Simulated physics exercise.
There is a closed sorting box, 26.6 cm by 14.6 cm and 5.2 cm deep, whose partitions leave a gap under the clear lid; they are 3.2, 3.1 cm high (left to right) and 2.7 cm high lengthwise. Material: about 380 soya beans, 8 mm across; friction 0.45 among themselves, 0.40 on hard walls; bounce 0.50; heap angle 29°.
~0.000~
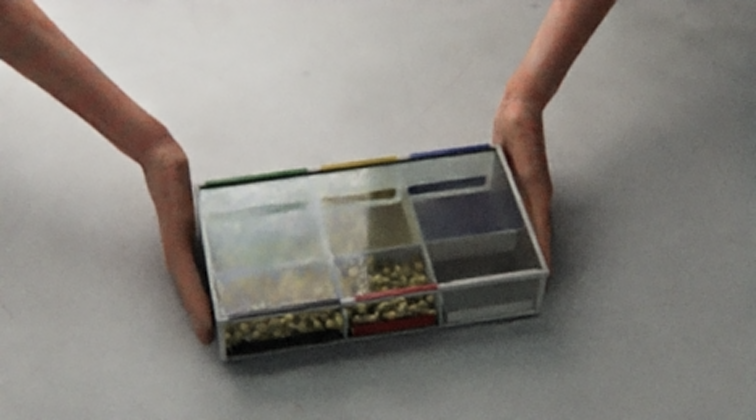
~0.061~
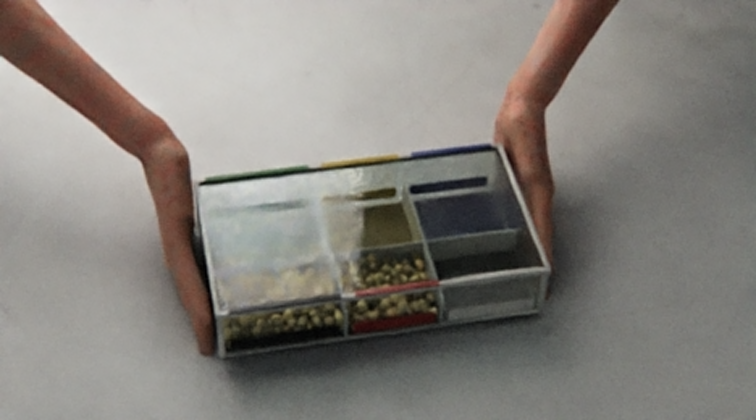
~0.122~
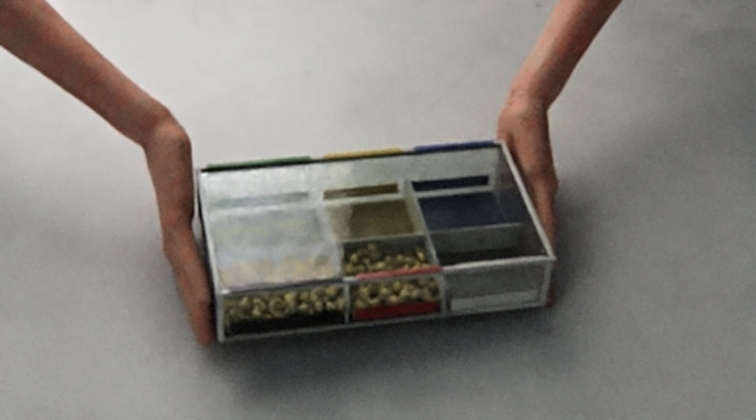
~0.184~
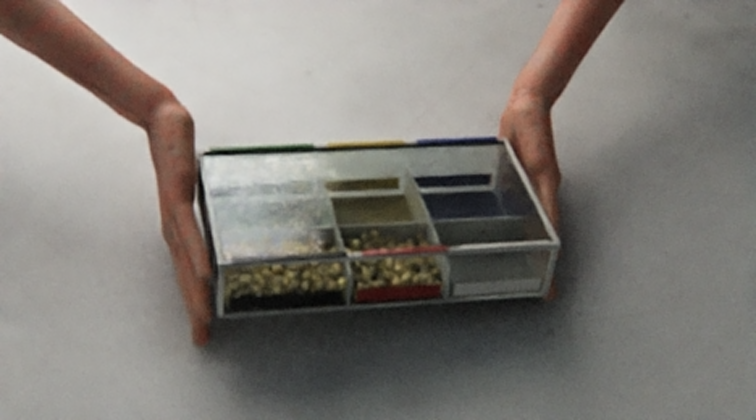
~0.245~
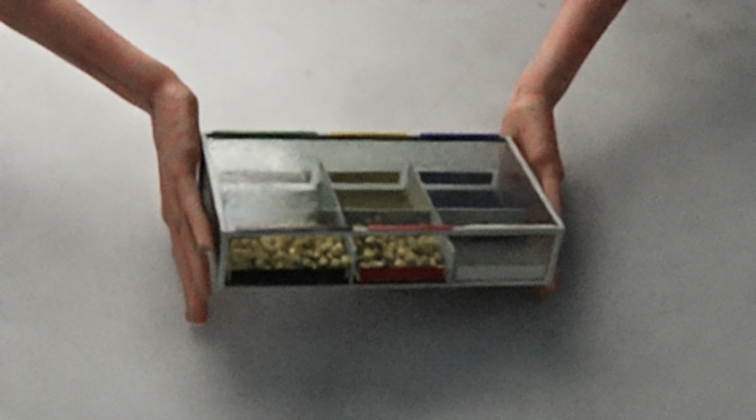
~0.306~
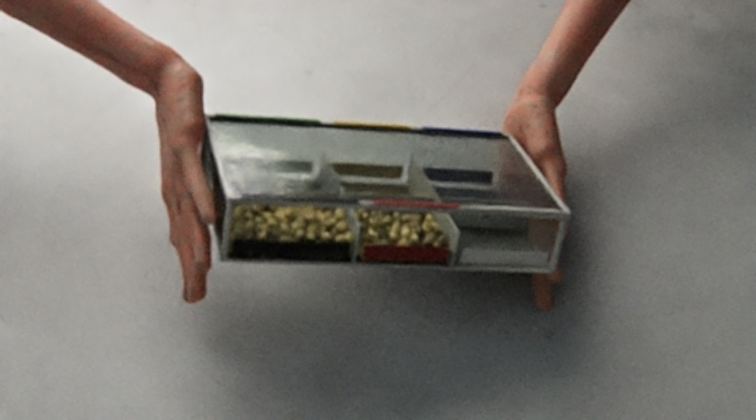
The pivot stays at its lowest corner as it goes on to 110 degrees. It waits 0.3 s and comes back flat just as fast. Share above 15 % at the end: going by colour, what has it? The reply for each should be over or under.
For red it is under, for blue it is over, for green it is under, for yellow it is over, for white it is under, for black it is under.
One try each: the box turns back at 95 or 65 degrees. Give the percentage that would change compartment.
First try: Around 95 %; second try: Around 30 %.
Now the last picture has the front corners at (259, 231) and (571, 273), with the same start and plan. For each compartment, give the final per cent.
By the end, red has 0%, blue has 40%, green has 0%, yellow has 0%, white has 60% and black has 0%.
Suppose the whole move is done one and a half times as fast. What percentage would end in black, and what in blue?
In that case black would keep 0 % and blue would keep 55 %.
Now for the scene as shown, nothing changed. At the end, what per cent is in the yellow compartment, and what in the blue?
Yellow 40 %, blue 55 %.
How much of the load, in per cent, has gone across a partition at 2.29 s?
It comes to some 100 per cent.
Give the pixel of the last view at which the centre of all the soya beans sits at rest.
Estimated resting centre: Around (426, 213).
After 1.50 s, tilt 110 degrees; blue 50 %, green 10 %, yellow 40 %.
After 2.29 s, tilt 55 degrees; blue 55 %, green 5 %, yellow 40 %.
Then, at 3.10 s, tilt 0 degrees; blue 55 %, green 5 %, yellow 40 %.
In the end, at 3.8 s, red 0 %, blue 55 %, green 5 %, yellow 40 %, white 0 %, black 0 %.
